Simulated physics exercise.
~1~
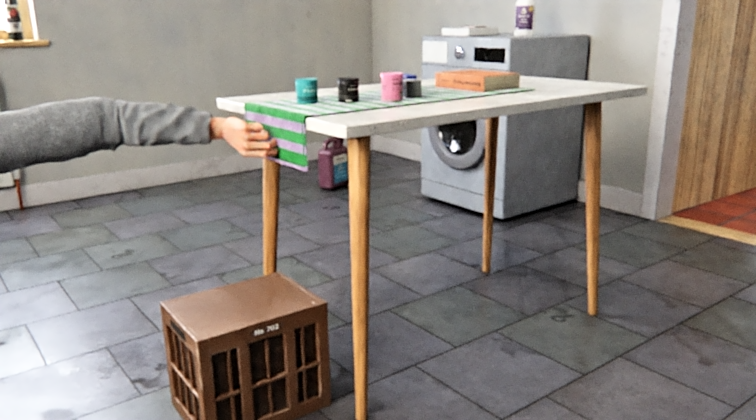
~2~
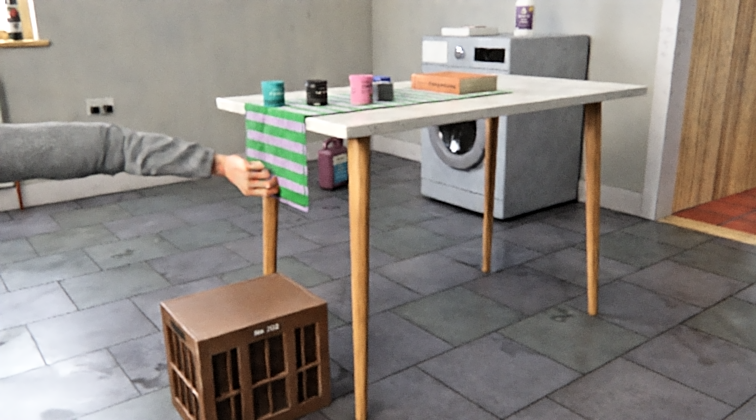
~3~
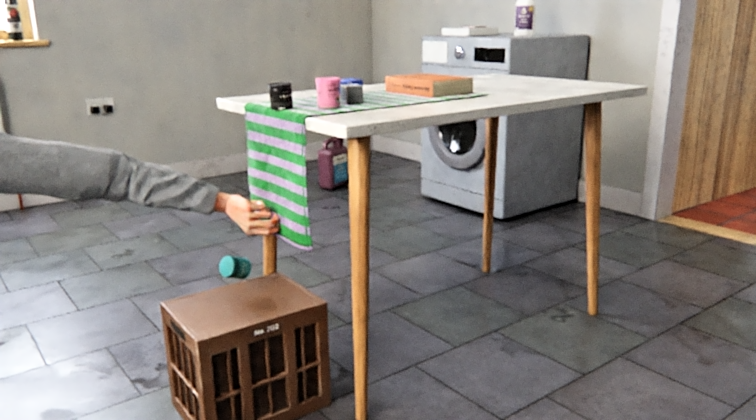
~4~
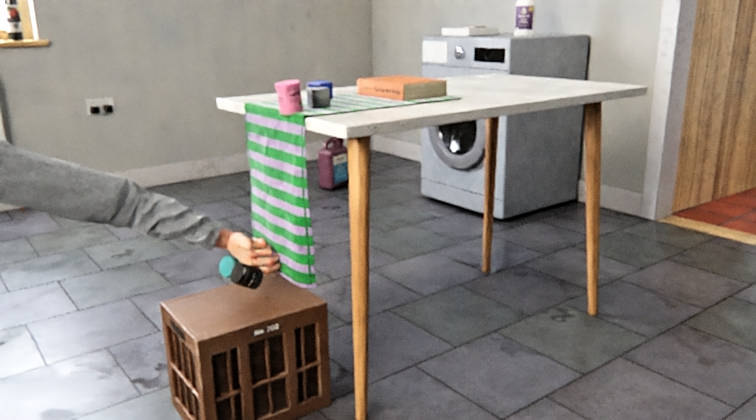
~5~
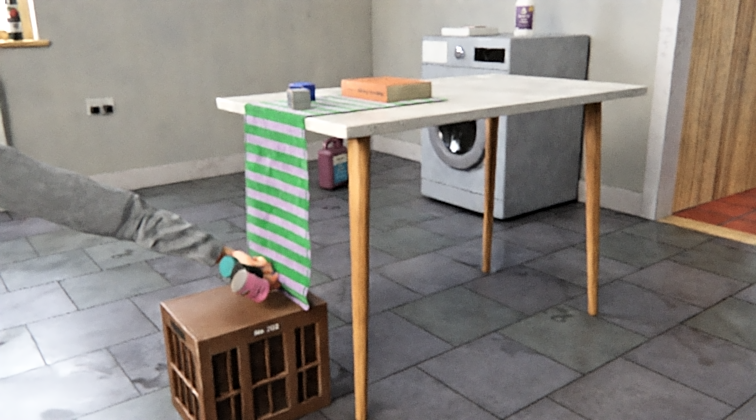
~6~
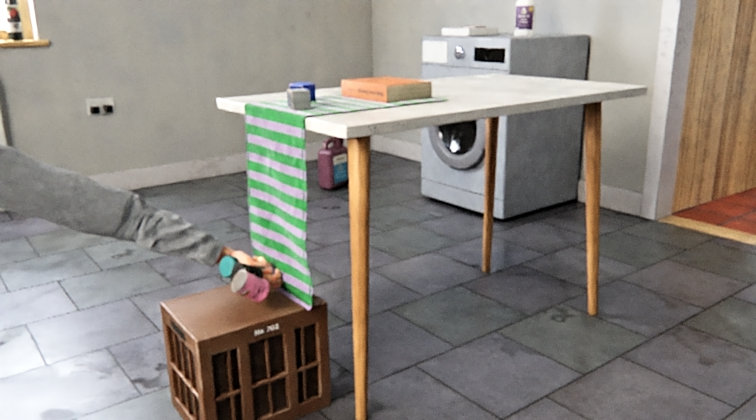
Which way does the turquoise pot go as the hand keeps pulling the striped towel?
The turquoise pot goes down, dropping off the left end of the table towards the brown crate.
